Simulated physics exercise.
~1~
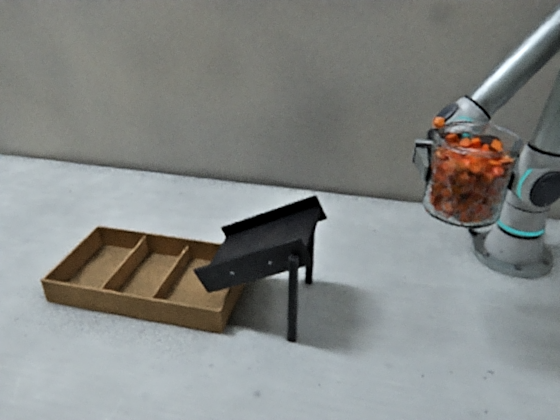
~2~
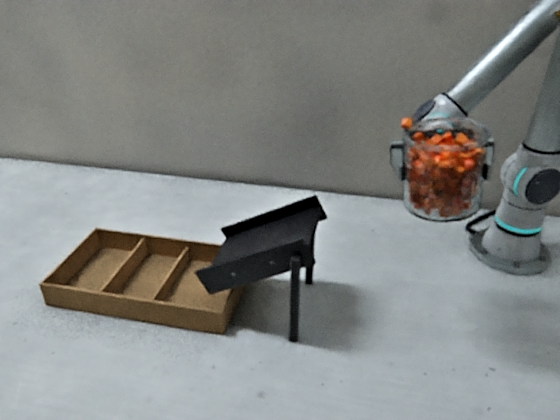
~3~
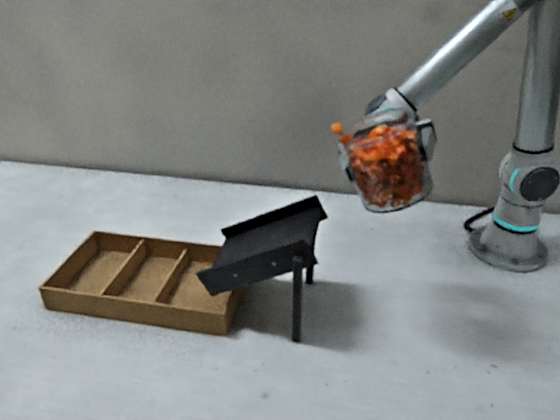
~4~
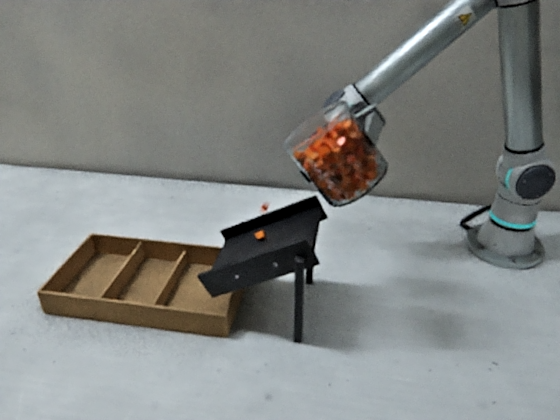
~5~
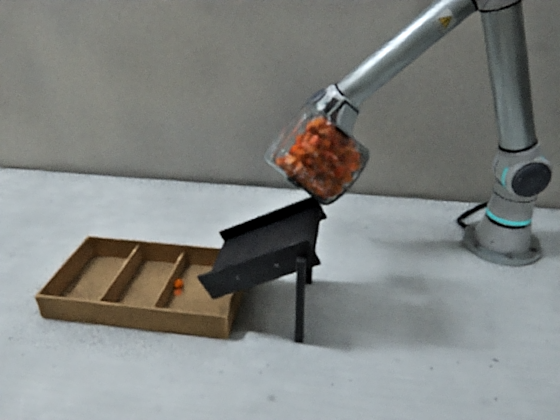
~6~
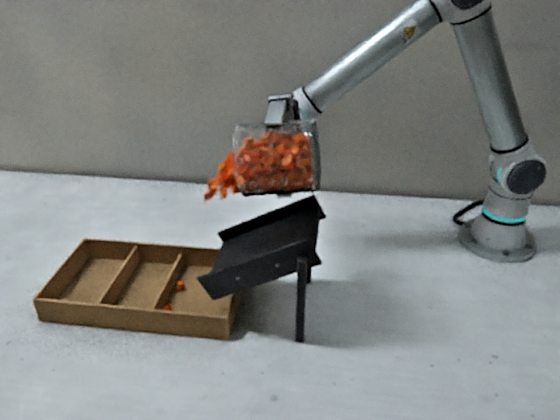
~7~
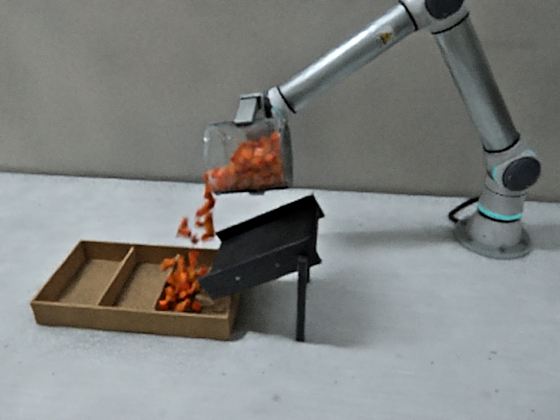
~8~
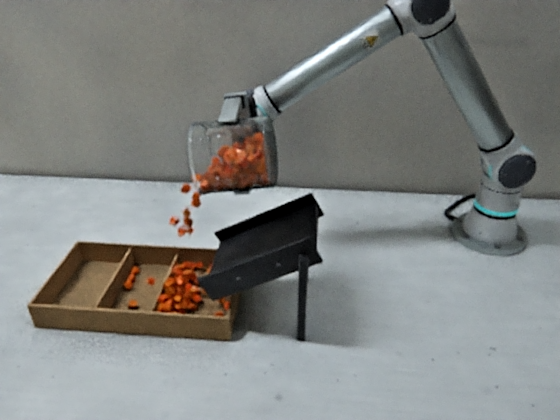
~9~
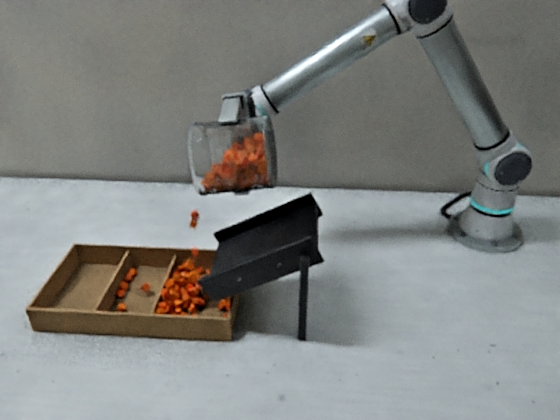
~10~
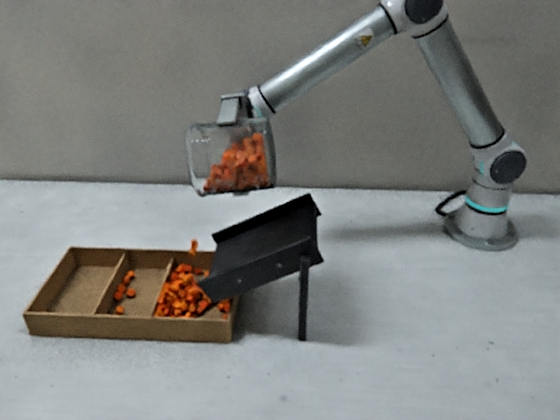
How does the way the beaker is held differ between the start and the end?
At the start the robot arm holds the beaker upright, and at the end the beaker is on its side.
Robot arm carrying a clear beaker of orange pieces leftward, tipping some into a divided tray and holding still with many left inside.
